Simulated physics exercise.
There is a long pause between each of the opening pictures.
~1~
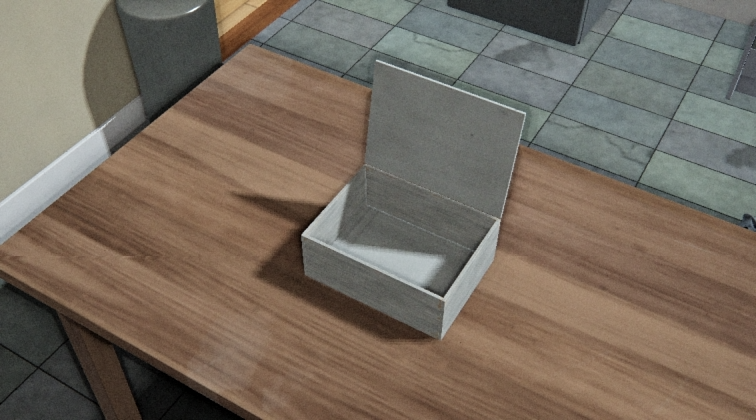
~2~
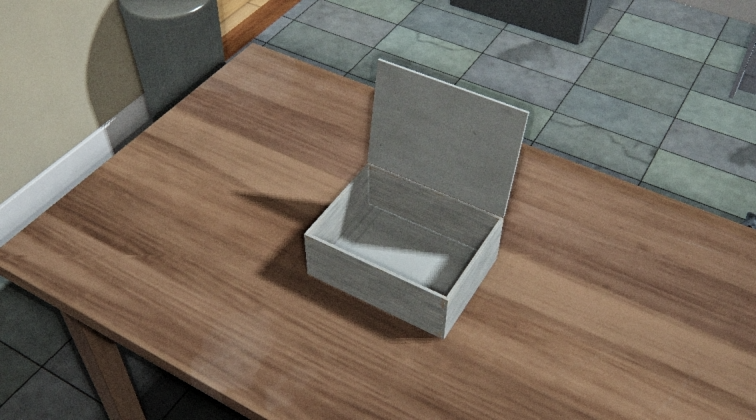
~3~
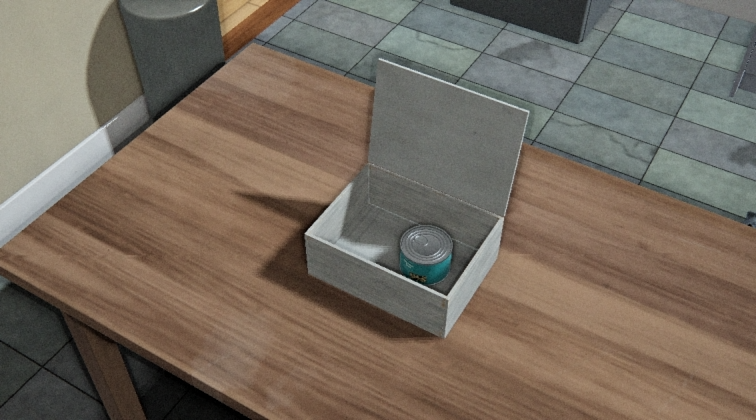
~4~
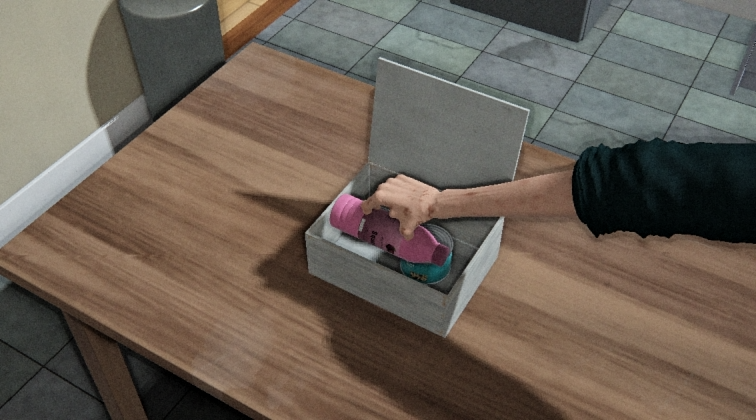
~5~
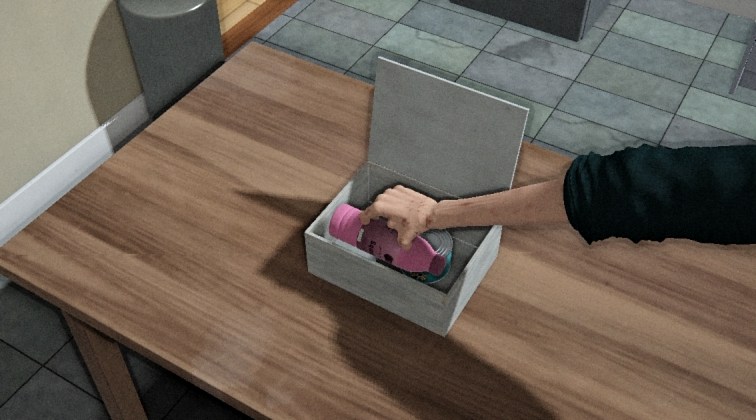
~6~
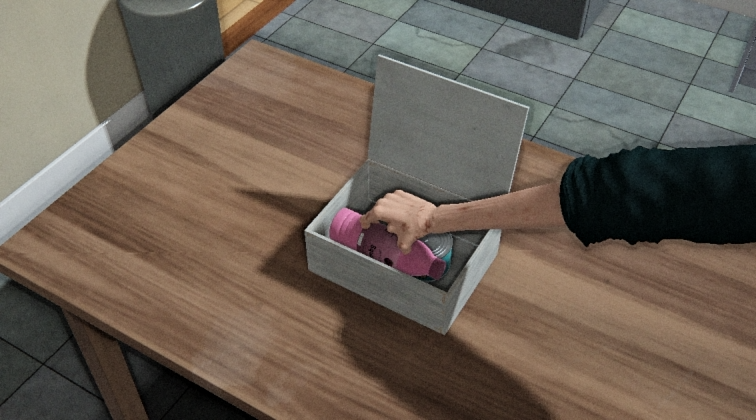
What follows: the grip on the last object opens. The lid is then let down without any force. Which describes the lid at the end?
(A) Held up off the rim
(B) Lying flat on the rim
Lying flat on the rim.
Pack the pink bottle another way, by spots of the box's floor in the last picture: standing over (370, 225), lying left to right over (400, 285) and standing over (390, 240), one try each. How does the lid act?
First, it will not close; second, it closes; third, it will not close.
Then, 1.30 s after the last picture, lid 83° above the rim; pink bottle rolled about its own width near (388, 270).
Then, 1.80 s after the last picture, lid 33° above the rim; pink bottle rolled about its own width near (388, 270).
At rest, lid shut; moved from the start, pink bottle; turquoise tub in place. Seen from the same camera at the end, pink bottle near (388, 271).
